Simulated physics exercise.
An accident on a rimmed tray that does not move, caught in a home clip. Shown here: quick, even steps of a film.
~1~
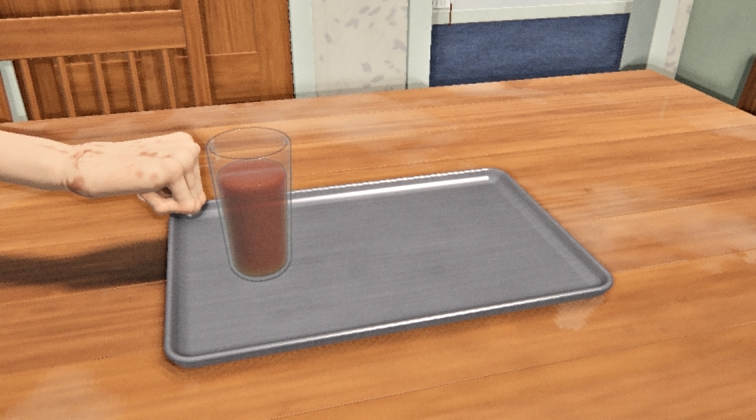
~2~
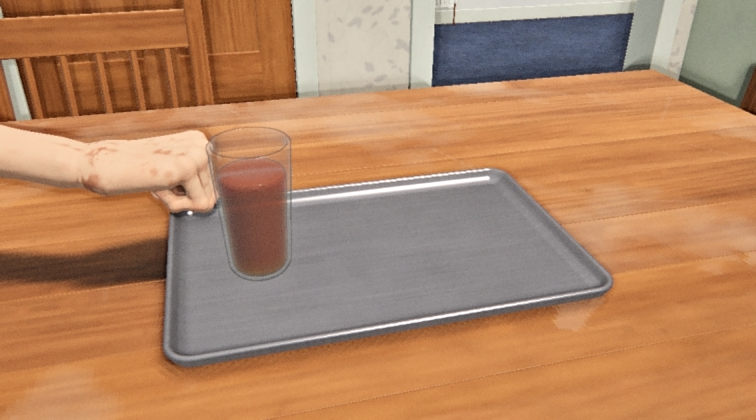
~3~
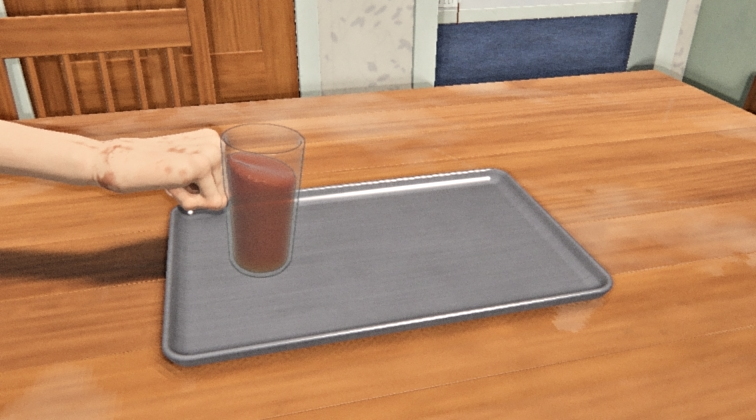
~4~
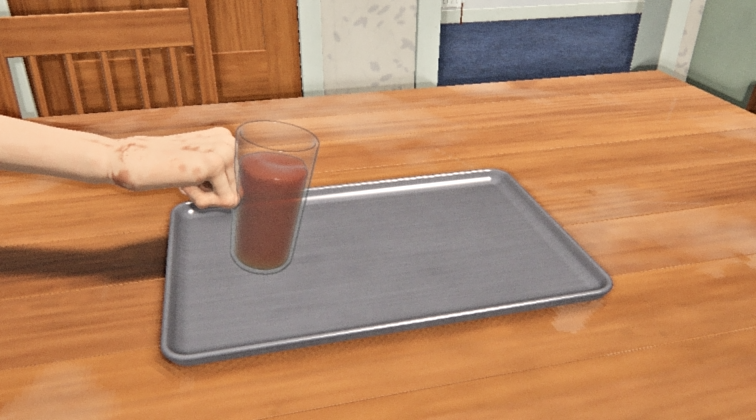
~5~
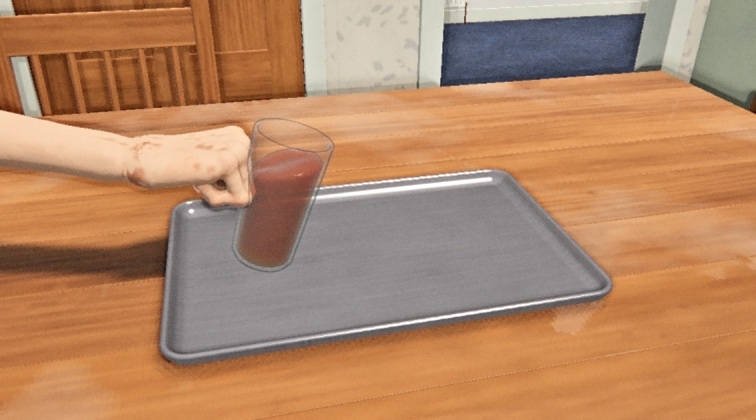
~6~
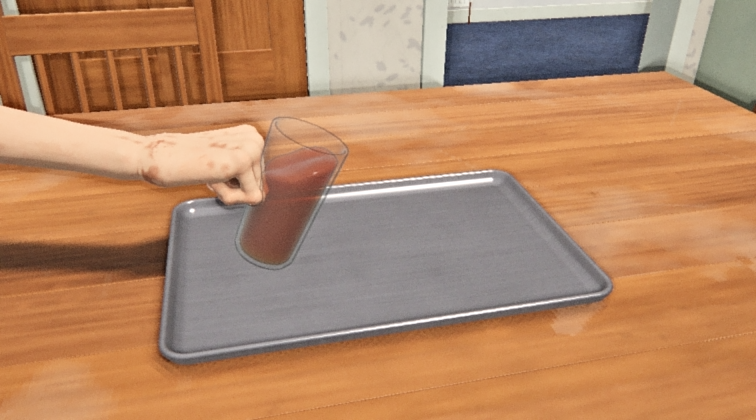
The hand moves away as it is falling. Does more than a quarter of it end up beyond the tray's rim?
I expect it to slosh more than a quarter off the tray.
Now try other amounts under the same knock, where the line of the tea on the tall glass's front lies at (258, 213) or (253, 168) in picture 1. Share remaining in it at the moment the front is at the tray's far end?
It holds around 65 in a hundred the first time and around 60 in a hundred the second.
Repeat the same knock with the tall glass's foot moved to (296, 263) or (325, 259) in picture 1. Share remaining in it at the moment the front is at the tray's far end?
Around 75 percent in the first try, around 80 percent in the second.
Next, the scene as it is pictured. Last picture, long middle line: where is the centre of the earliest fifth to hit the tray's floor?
Landing point: About (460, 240).
A moment on, the tall glass is falling and 100 per cent is in the glass, 0 on the tray and 0 above or beyond its rim.
Next, the tall glass lies on its side and 99 per cent is in the glass, 1 on the tray and 0 above or beyond its rim.
Then the tall glass lies on its side and 55 per cent is in the glass, 32 on the tray and 13 above or beyond its rim.
Later the tall glass lies on its side and 27 per cent is in the glass, 32 on the tray and 41 above or beyond its rim.
At rest 52 per cent is held by tray and glass, 48 is off the tray.
